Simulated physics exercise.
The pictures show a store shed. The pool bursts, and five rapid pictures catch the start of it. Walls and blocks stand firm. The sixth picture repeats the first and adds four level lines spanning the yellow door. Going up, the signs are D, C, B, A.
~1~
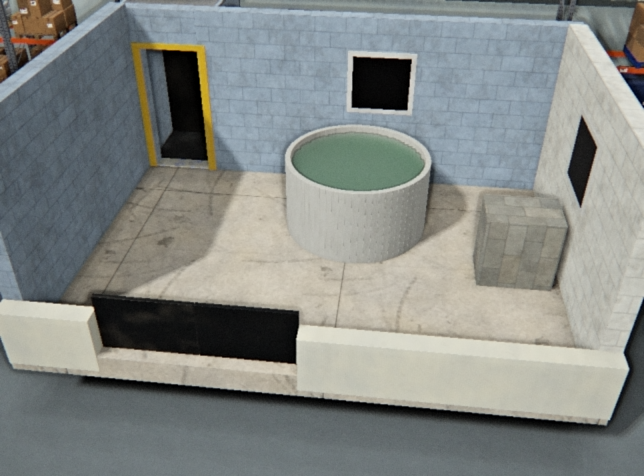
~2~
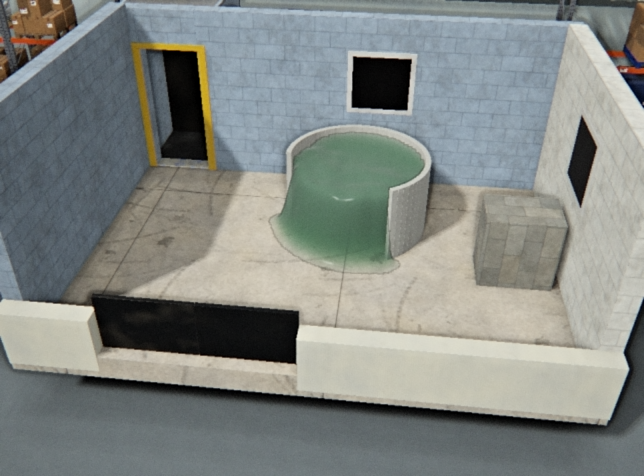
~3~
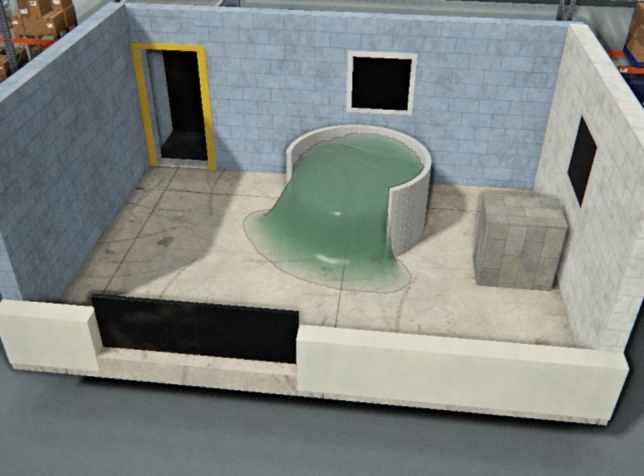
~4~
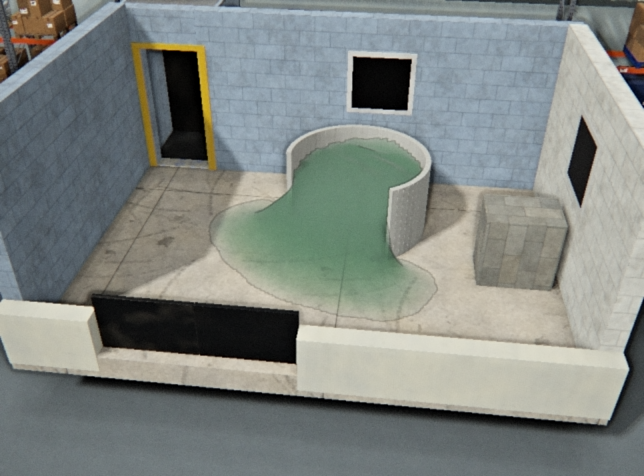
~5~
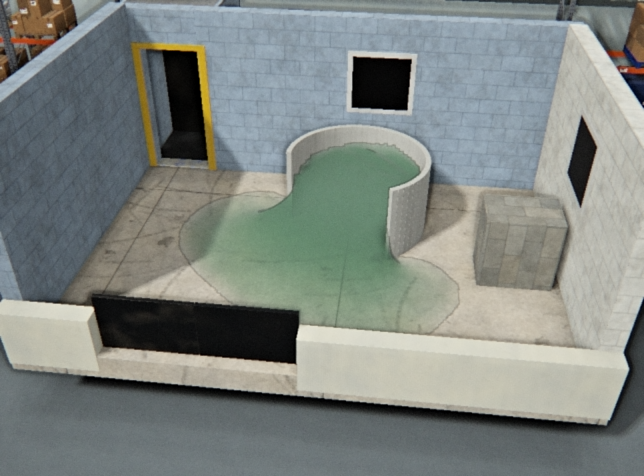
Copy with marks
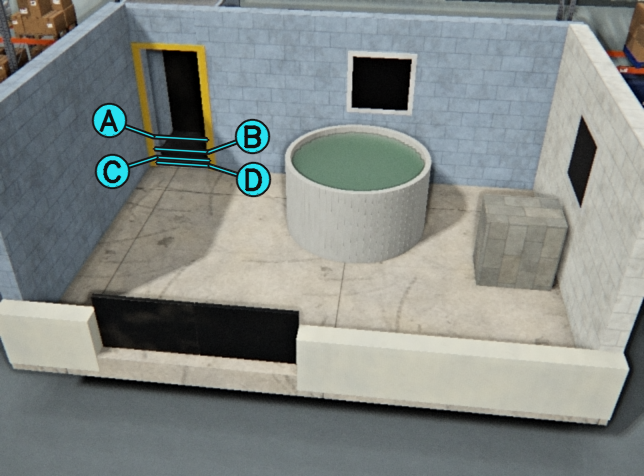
In a store shed with a yellow doorway, the front of a round pool opened up and green water poured out, spreading wider and wider across the pale floor on both sides.
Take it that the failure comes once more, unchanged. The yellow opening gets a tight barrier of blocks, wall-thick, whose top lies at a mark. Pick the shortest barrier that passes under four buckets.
B is the one.
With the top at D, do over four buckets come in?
Yes.
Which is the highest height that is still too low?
C.
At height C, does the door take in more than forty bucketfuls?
No, it does not.
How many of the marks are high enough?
Two.
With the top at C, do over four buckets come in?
Yes, that goes wrong.
On the marked copy, A at (180, 138); B at (181, 150); C at (182, 158); D at (183, 164); from the bottom up D, C, B, A.
With A, nothing gets over.
With B, a bucket or two gets in.
With C, about 11 bucketfuls get in.
With D, dozens of bucketfuls pour in.
